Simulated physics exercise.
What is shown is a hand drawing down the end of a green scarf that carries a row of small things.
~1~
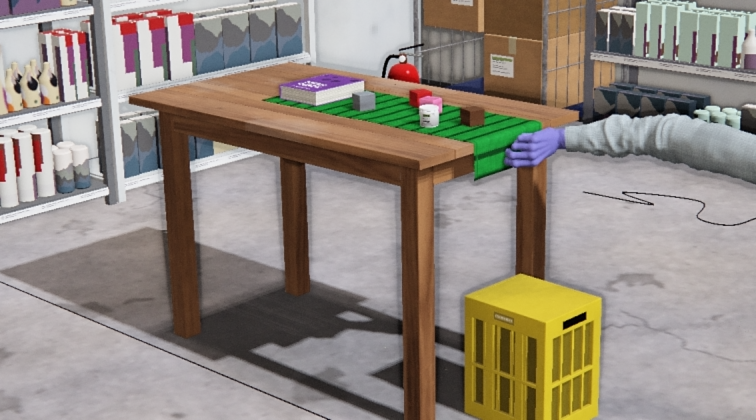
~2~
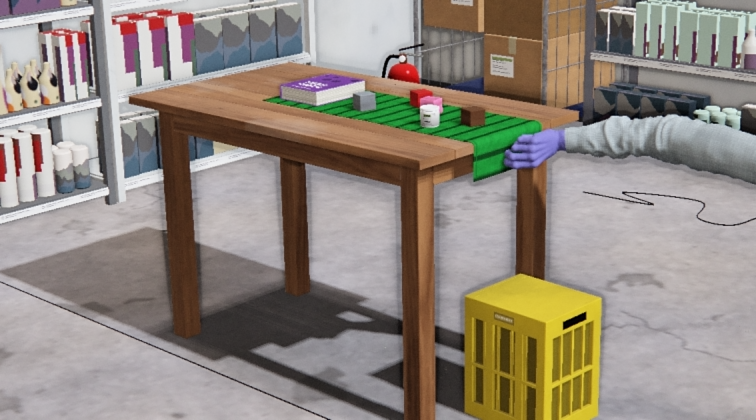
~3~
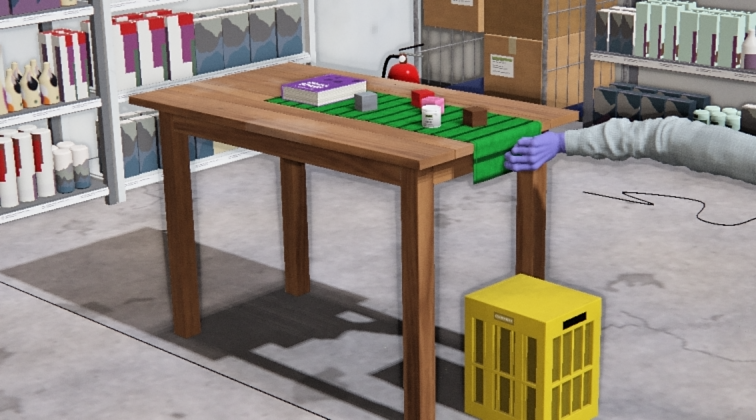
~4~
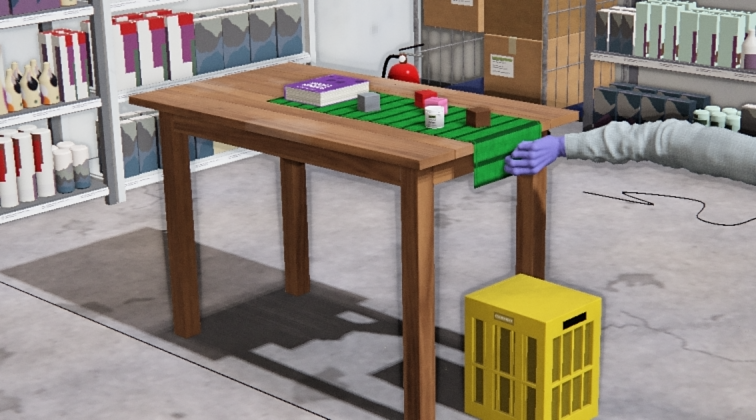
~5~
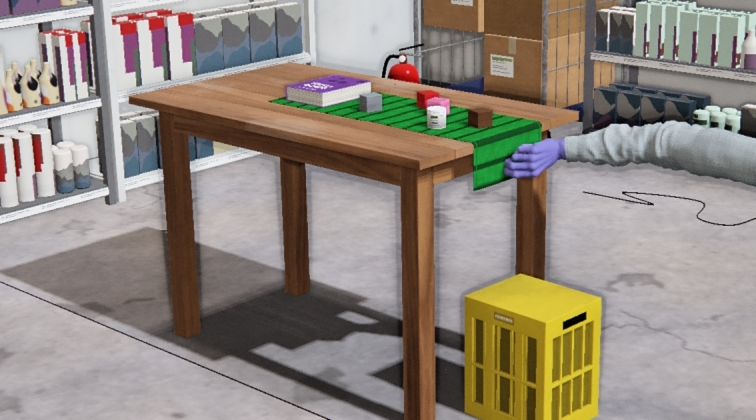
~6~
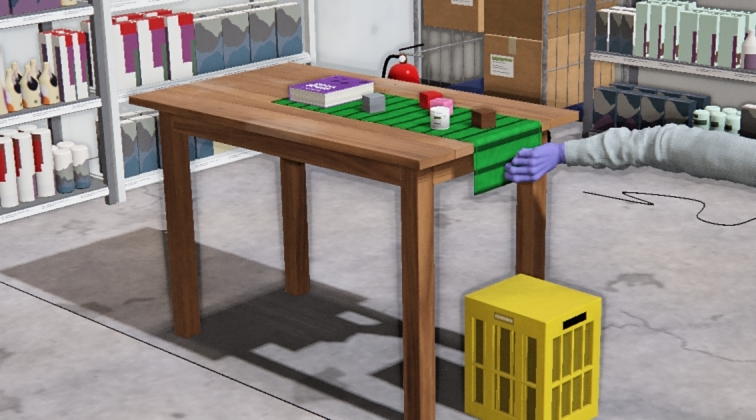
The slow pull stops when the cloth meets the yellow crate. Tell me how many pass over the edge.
Three pass over it.
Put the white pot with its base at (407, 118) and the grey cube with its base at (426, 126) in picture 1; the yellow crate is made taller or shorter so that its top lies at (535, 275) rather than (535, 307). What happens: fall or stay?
In the end the white pot rides it out; meanwhile the grey cube gets dislodged.
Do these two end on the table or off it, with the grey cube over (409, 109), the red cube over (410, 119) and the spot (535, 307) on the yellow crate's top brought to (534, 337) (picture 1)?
Result: Grey cube gone, red cube gone.
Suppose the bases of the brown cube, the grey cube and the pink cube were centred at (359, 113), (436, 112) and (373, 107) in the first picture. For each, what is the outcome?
Brown cube: Still up. Grey cube: Gone off. Pink cube: Still up.
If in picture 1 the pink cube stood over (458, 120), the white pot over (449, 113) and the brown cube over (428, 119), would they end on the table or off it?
The pink cube topples down; the white pot topples down; and the brown cube topples down.
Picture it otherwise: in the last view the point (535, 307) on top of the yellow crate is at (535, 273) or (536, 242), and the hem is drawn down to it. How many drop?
The count comes out 2 and 1.
Soon after, hem near (509, 230); brown cube gone.
Then, hem on the crate; brown cube, white pot and pink cube gone.
At rest, hem on the crate; brown cube, white pot and pink cube gone. The answer is three.
